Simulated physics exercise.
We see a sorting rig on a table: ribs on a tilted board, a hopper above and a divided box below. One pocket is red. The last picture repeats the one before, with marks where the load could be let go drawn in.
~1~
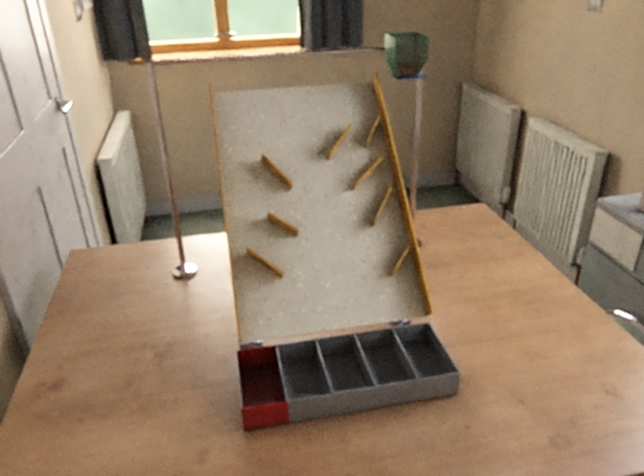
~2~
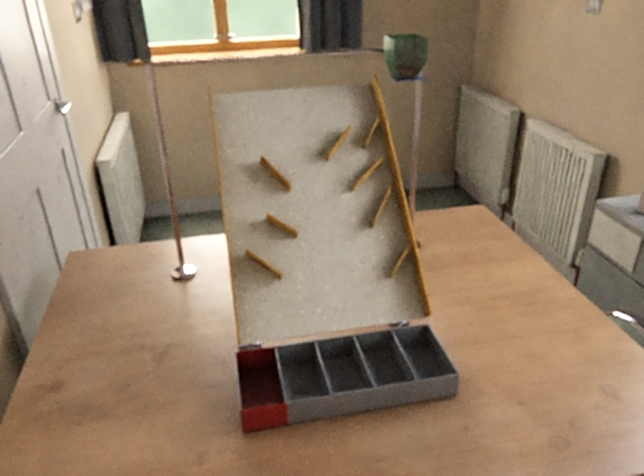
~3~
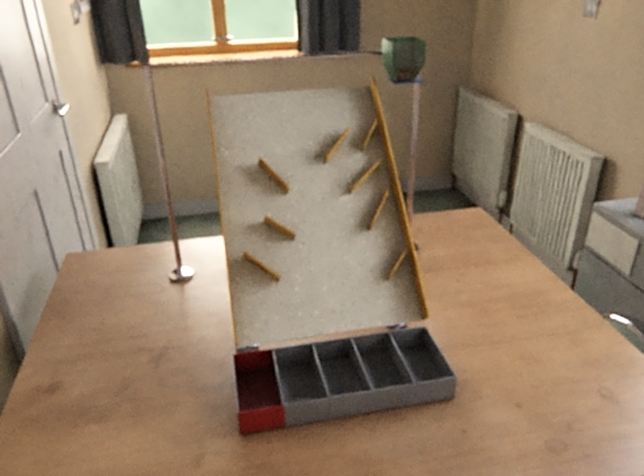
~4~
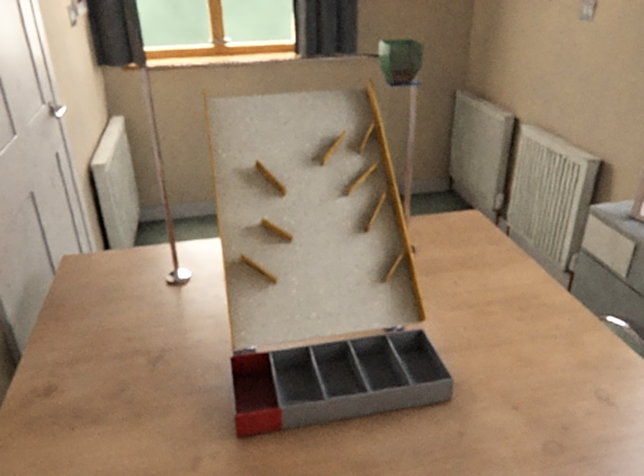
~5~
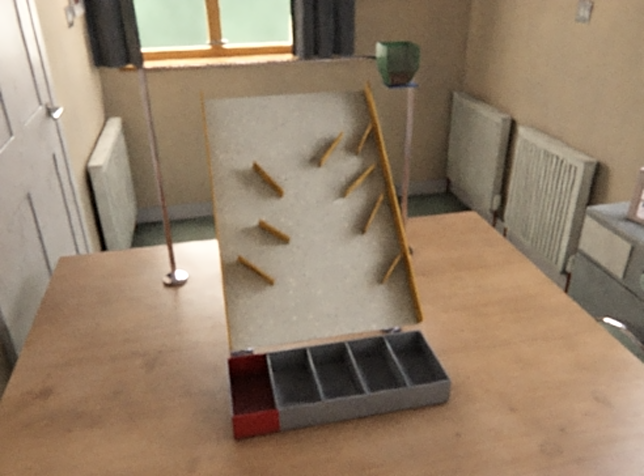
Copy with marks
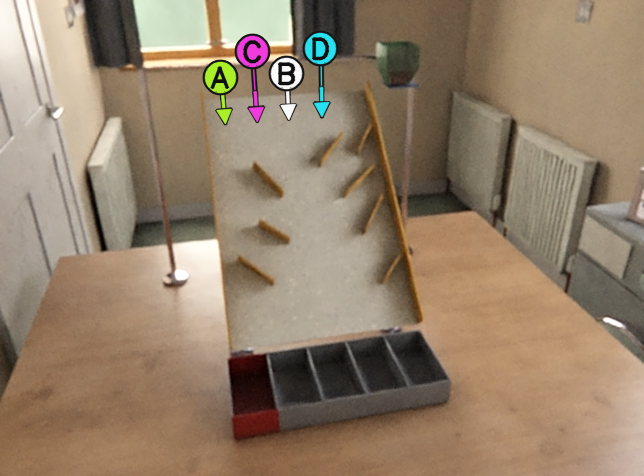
Only the camera moves, drifting very slightly so the view slides a little to the left, while the rig and everything on it stay still. Seen from the front and slightly above, a wooden table stands in a beige room with a window, dark curtains, white radiators and a pale door. A grey tilted board with yellow-brown ribs rises behind a divided grey box with a red left pocket, below a green hopper at upper right.
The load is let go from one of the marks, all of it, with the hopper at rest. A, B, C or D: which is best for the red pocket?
The answer is mark A.
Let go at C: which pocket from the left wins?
The fourth from the left.
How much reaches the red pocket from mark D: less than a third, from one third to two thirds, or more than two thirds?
It is less than a third.
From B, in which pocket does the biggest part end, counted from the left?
The third.
On the marked copy, mark A meets the board at (224, 118); mark B meets the board at (288, 114); mark C meets the board at (256, 116); mark D meets the board at (321, 111).
With A, about a third in the red pocket, about half in other pockets, a small part outside the box.
With B, none in the red pocket, most in other pockets, a small part outside the box.
With C, a small part in the red pocket, most in other pockets, a small part outside the box.
With D, none in the red pocket, nearly all in other pockets, a small part outside the box.
